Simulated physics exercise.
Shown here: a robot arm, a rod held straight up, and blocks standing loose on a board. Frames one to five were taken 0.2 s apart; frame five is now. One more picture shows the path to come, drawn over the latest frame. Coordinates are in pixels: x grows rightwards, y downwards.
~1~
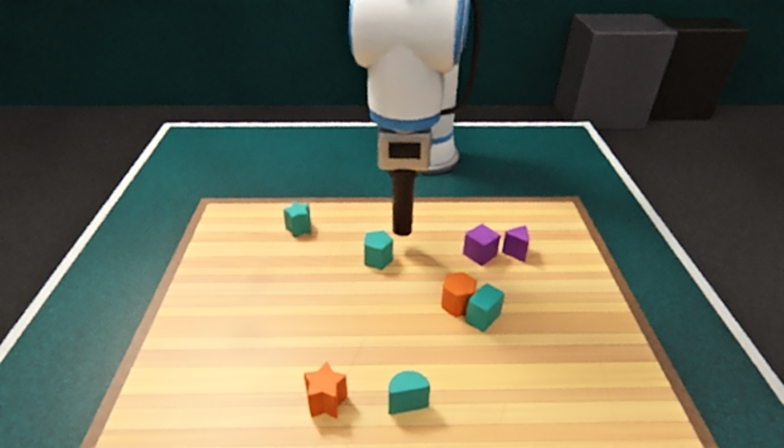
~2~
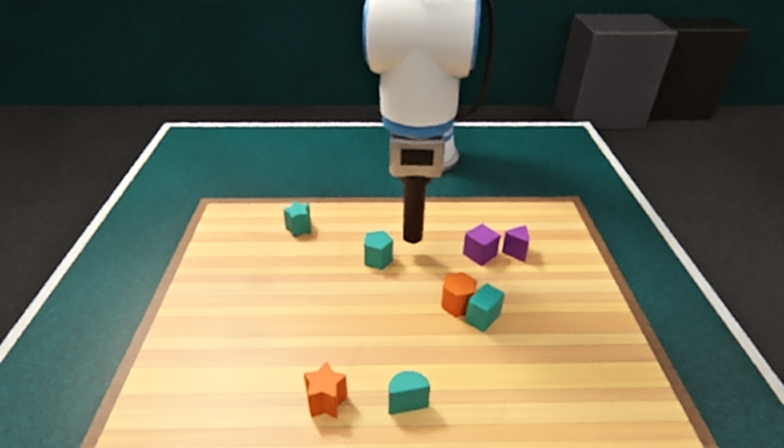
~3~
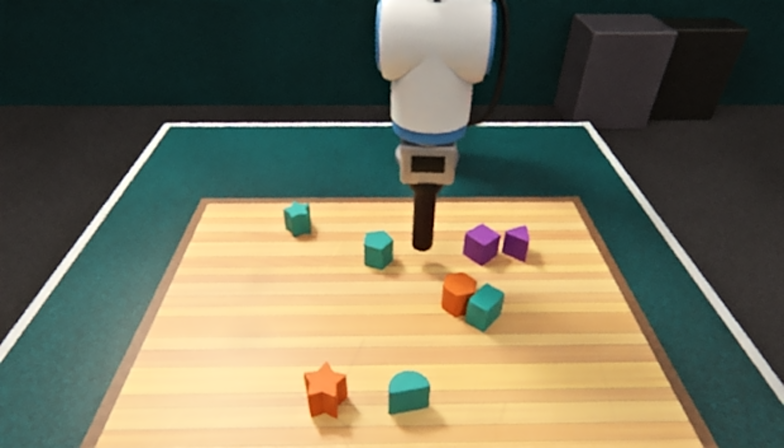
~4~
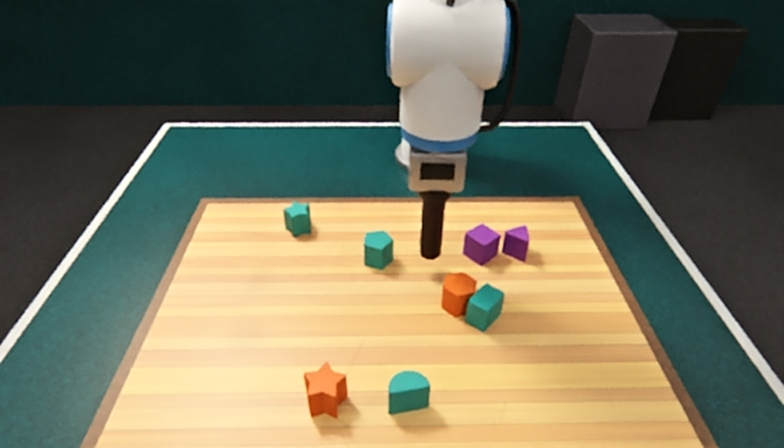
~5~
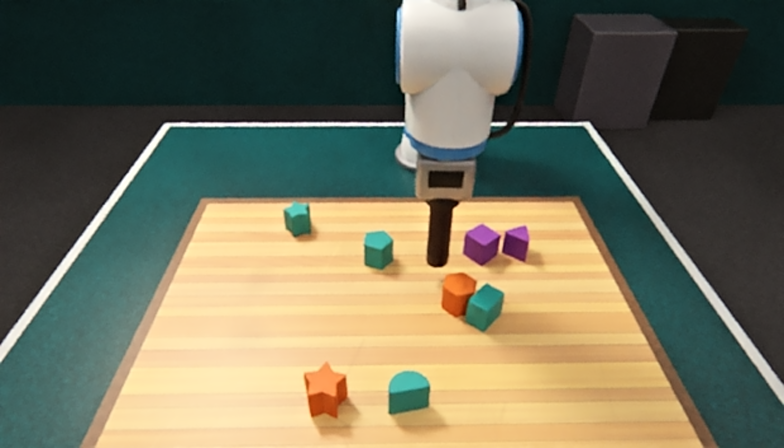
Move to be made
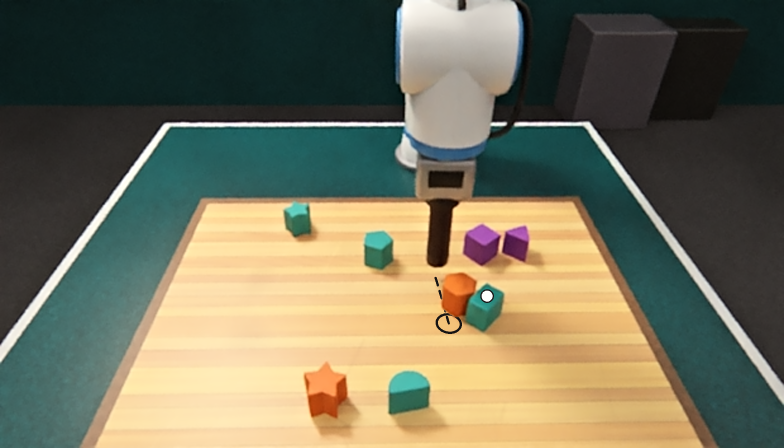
A robot arm moves its upright rod slightly right and nearer, toward an orange block.
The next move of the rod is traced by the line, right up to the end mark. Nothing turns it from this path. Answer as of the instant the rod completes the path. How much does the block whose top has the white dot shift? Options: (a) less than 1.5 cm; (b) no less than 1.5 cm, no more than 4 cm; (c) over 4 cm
That would be b.
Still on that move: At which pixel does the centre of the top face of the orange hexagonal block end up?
My prediction: (480, 309).
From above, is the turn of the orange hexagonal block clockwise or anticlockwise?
Seen from above, counterclockwise.
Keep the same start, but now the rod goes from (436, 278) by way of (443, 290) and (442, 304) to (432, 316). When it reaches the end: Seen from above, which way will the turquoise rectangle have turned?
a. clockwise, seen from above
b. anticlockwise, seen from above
I'll go with b - anticlockwise, seen from above.
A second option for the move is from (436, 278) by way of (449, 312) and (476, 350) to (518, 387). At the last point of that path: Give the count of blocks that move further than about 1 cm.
Two blocks shift.
Drawn move, in a line from (436, 278) to (449, 323); the dot is on the turquoise rectangle.
The first path, step by step. Halfway along, rod at (444, 283); orange hexagonal block at (467, 293), turned 15° anticlockwise; turquoise rectangle at (497, 301), turned 15° anticlockwise.
At the end, rod at (451, 307); orange hexagonal block at (480, 309), turned 55° anticlockwise; purple square block still; turquoise rectangle at (509, 304), turned 45° anticlockwise.
